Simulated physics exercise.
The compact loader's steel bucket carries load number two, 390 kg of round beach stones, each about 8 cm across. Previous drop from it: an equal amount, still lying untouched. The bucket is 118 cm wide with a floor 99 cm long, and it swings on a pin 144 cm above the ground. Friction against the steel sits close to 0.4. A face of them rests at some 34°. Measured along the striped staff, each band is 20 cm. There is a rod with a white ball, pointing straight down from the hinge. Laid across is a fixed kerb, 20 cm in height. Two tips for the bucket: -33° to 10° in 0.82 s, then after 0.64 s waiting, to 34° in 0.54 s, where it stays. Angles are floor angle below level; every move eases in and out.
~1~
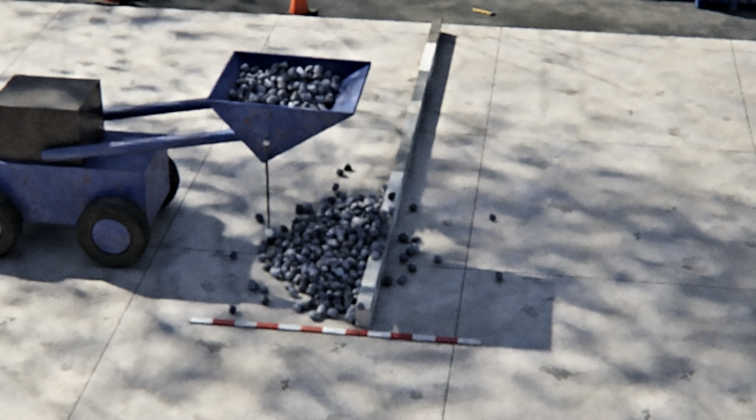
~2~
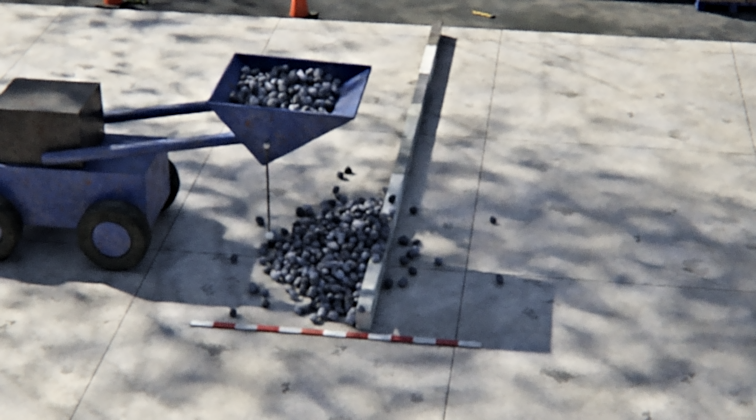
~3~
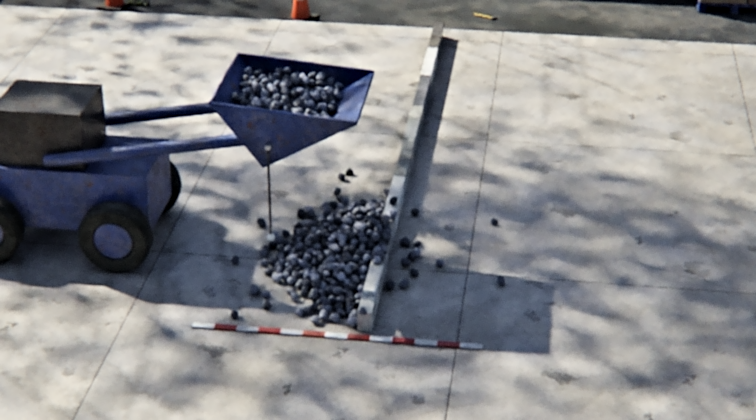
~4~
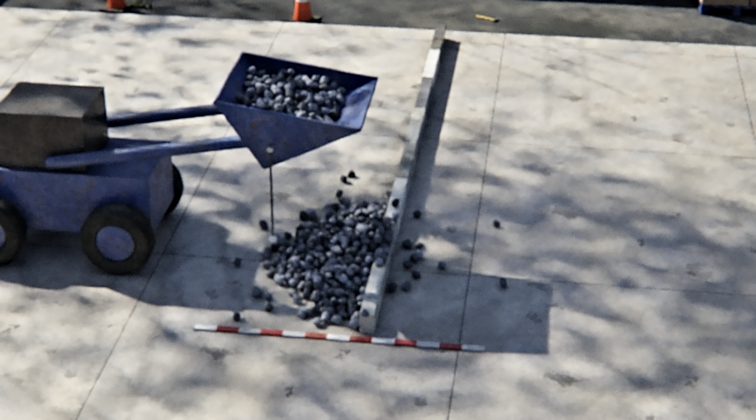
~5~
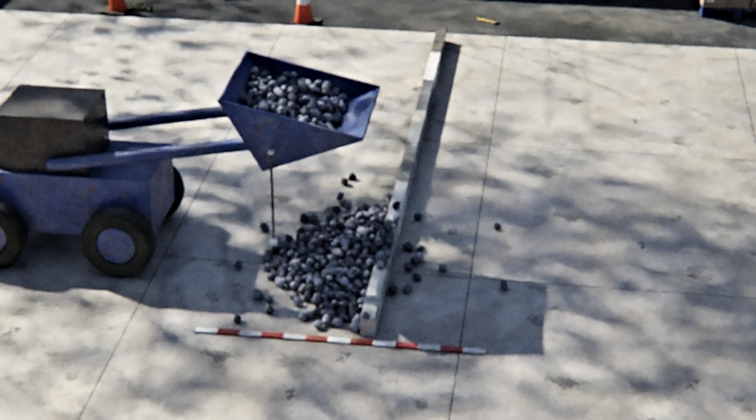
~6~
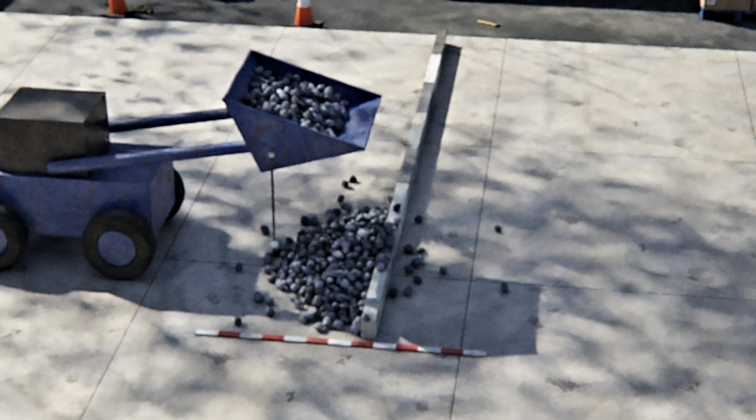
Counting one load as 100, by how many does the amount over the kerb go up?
By about 79 out of 100.
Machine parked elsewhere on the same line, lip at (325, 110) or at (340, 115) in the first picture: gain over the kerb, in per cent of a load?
Around 35 and 55 percent respectively.
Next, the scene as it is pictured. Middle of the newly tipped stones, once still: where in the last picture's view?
Their middle is at about (423, 260).
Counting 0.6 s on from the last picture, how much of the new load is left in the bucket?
It still holds about 100 per cent.
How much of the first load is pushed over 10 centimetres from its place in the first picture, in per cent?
Roughly 0 per cent of them.
Then, 0.3 s after the last picture the floor is at 4°; in per cent of one load, 100 in the bucket, 98 on this side of the kerb, 2 over the kerb; the foremost stones are at (441, 266).
Then, 0.6 s after the last picture the floor is at 10°; in per cent of one load, 100 in the bucket, 98 on this side of the kerb, 2 over the kerb; the foremost stones are at (441, 266).
Then, 2.1 s after the last picture the floor is at 34°; in per cent of one load, 14 in the bucket, 138 on this side of the kerb, 48 over the kerb; the foremost stones are at (505, 267).
Then, 4.8 s after the last picture the floor is at 34°; in per cent of one load, 0 in the bucket, 119 on this side of the kerb, 81 over the kerb; the foremost stones are at (540, 284). Net gain over the kerb, 79.
